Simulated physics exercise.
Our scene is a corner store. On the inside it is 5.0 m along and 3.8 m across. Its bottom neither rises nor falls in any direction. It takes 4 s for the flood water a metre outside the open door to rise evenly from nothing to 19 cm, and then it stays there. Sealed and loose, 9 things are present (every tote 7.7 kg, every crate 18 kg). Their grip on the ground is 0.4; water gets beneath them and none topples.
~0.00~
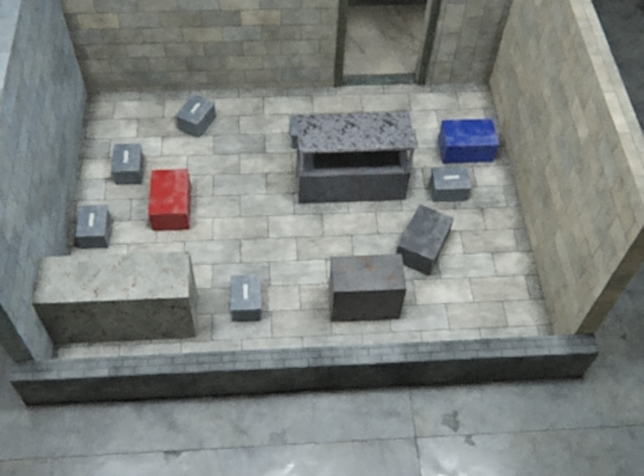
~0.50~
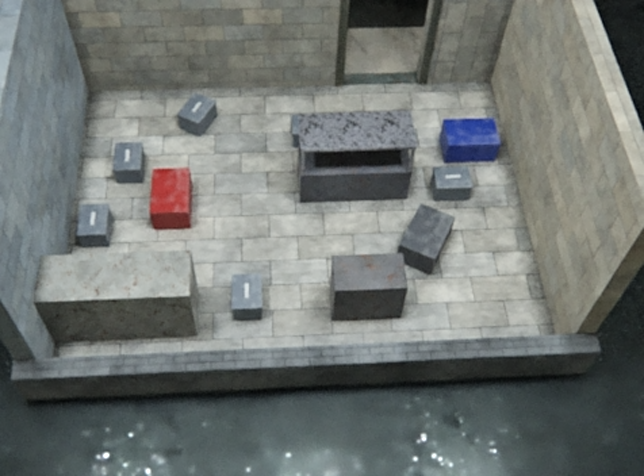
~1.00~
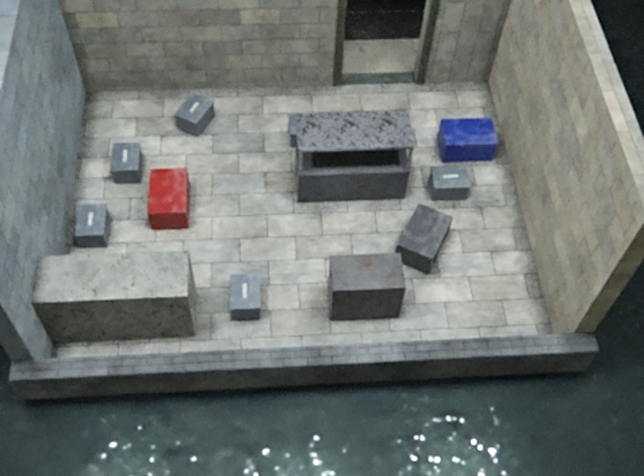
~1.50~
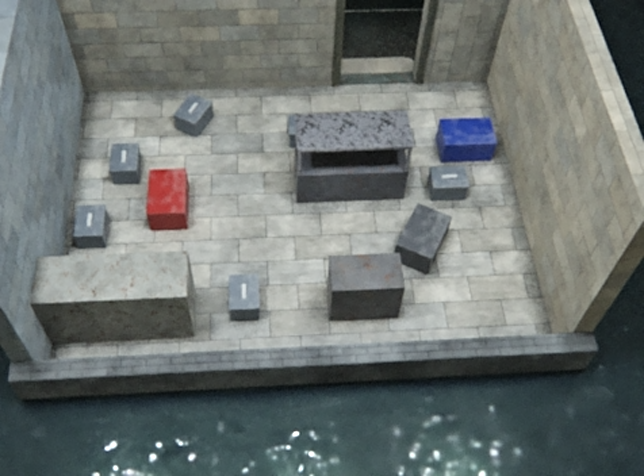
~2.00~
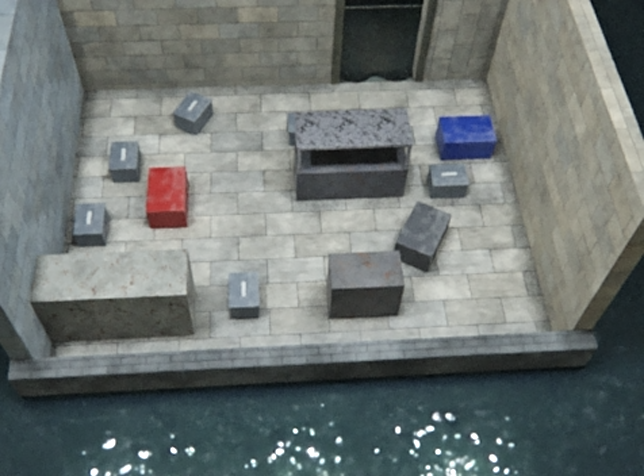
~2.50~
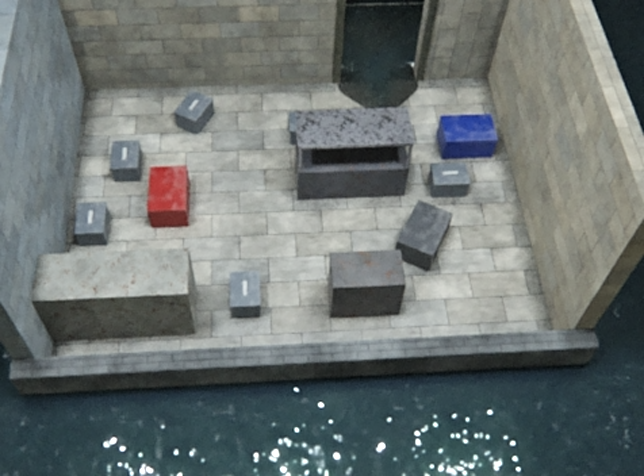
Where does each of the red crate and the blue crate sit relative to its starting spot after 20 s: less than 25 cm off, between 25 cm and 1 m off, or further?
After 20 s, the red crate is between 25 cm and 1 m away, the blue crate is beyond 1 m away.
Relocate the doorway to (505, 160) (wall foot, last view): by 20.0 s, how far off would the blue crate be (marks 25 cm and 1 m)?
Well, the blue crate really gets moving far.
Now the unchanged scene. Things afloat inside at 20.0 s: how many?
By my count, 9.
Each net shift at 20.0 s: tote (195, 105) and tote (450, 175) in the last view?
They sit 100 cm and 200 cm away, in the order given.
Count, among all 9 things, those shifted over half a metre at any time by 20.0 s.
It works out to 9.
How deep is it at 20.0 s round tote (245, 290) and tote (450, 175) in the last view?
Depths: Near 11 cm, then near 11 cm.
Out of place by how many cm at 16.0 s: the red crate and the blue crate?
Close to 5 and 300 centimetres by then.
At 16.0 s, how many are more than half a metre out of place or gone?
6.
After 4.0 s the red crate is near (167, 188), 0.0 m from its start, aground; the blue crate is near (469, 128), 0.0 m from its start, aground; 0 afloat.
After 9.0 s the red crate is near (167, 188), 0.0 m from its start, aground; the blue crate is near (510, 292), 2.2 m from its start, afloat; 2 afloat.
After 16.0 s the red crate is near (163, 187), 0.1 m from its start, afloat; the blue crate is near (269, 290), 3.1 m from its start, afloat; 9 afloat.
After 20.0 s the red crate is near (163, 245), 0.8 m from its start, afloat; the blue crate is near (287, 284), 2.9 m from its start, afloat; 9 afloat.
